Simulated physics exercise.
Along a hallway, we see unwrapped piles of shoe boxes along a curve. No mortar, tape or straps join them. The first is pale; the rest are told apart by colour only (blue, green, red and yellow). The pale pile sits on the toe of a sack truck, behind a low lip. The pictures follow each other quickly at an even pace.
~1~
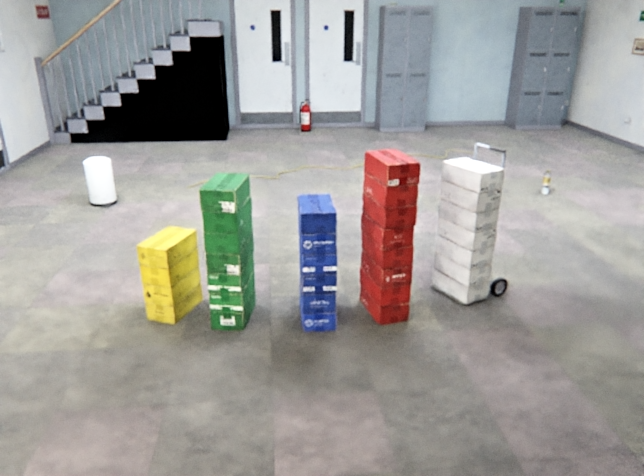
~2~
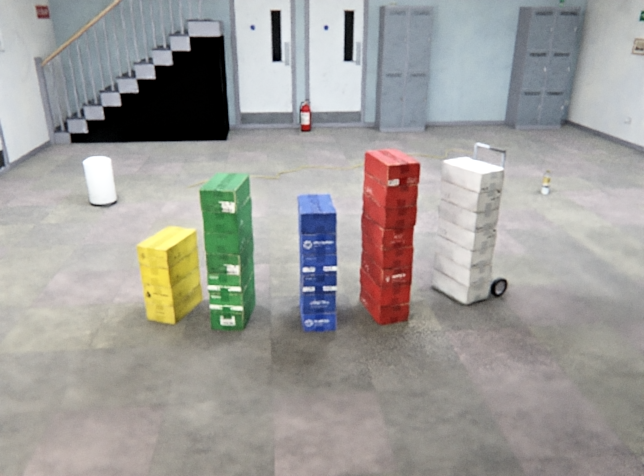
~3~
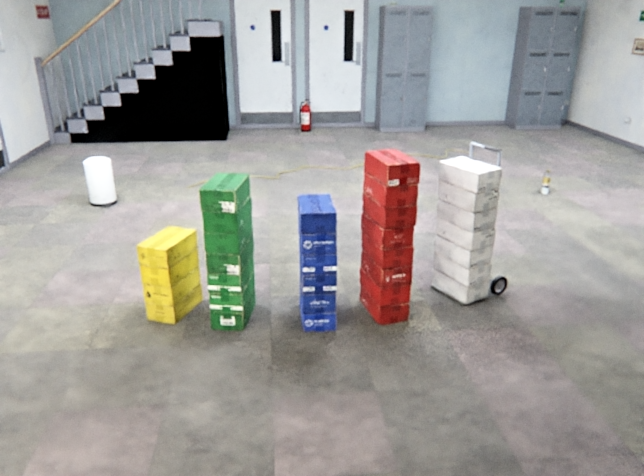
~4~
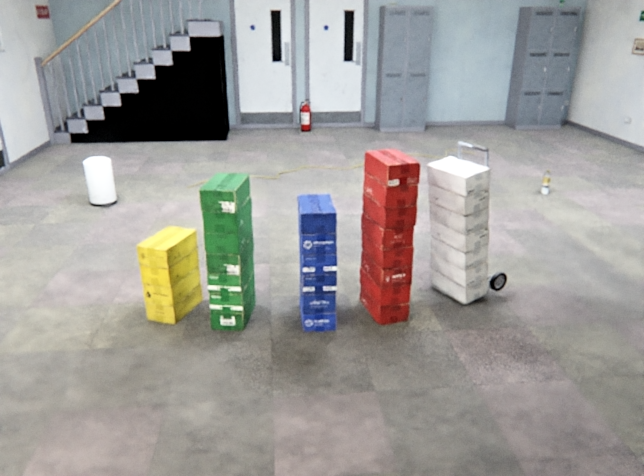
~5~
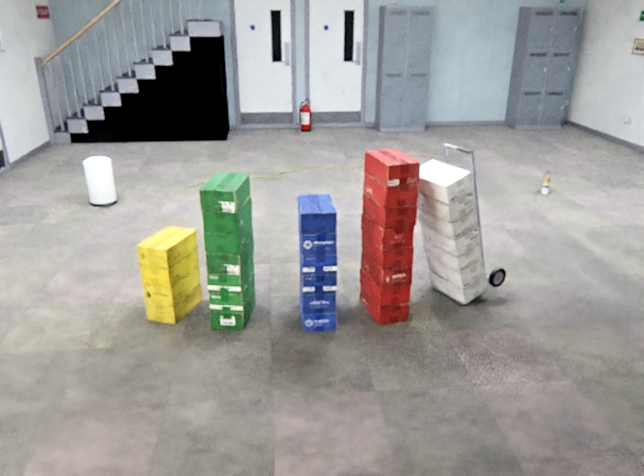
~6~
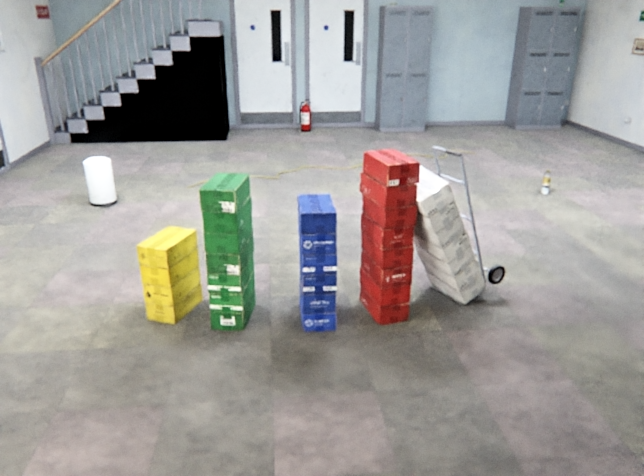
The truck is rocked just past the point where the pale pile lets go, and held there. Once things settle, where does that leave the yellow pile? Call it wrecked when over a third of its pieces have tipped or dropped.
It loses a good part of its height.
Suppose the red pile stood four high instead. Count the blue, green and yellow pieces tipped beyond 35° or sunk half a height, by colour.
Pile by pile, blue 0, green 0, yellow 0.
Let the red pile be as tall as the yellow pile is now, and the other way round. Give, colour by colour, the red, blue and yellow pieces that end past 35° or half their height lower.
The counts are red 0, blue 0, yellow 0.
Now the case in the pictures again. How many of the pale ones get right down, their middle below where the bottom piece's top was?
The count is 3.
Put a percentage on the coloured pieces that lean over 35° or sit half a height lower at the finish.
It is close to 100 per cent.
Shortly afterwards, 7 of the pale pile down; none of the 4 yellow boxes down (0 of 25 in all colours); top yellow box unmoved; top red box tilted a little.
Next, 7 of the pale pile down; none of the 4 yellow boxes down (8 of 25 in all colours); top yellow box unmoved; top blue box tilted clearly.
Some moments later, 7 of the pale pile down; none of the 4 yellow boxes down (16 of 25 in all colours); top yellow box tilted a little; top red box tilted well over, some three heights lower.
Afterwards, 7 of the pale pile down; 4 of the 4 yellow boxes down (25 of 25 in all colours); top yellow box on its side; top green box upside down.
In the end, 7 of the pale pile down; 4 of the 4 yellow boxes down (25 of 25 in all colours); top yellow box upside down; top green box upside down. From the last view, middles, top yellow box near (78, 281), top green box near (48, 277).
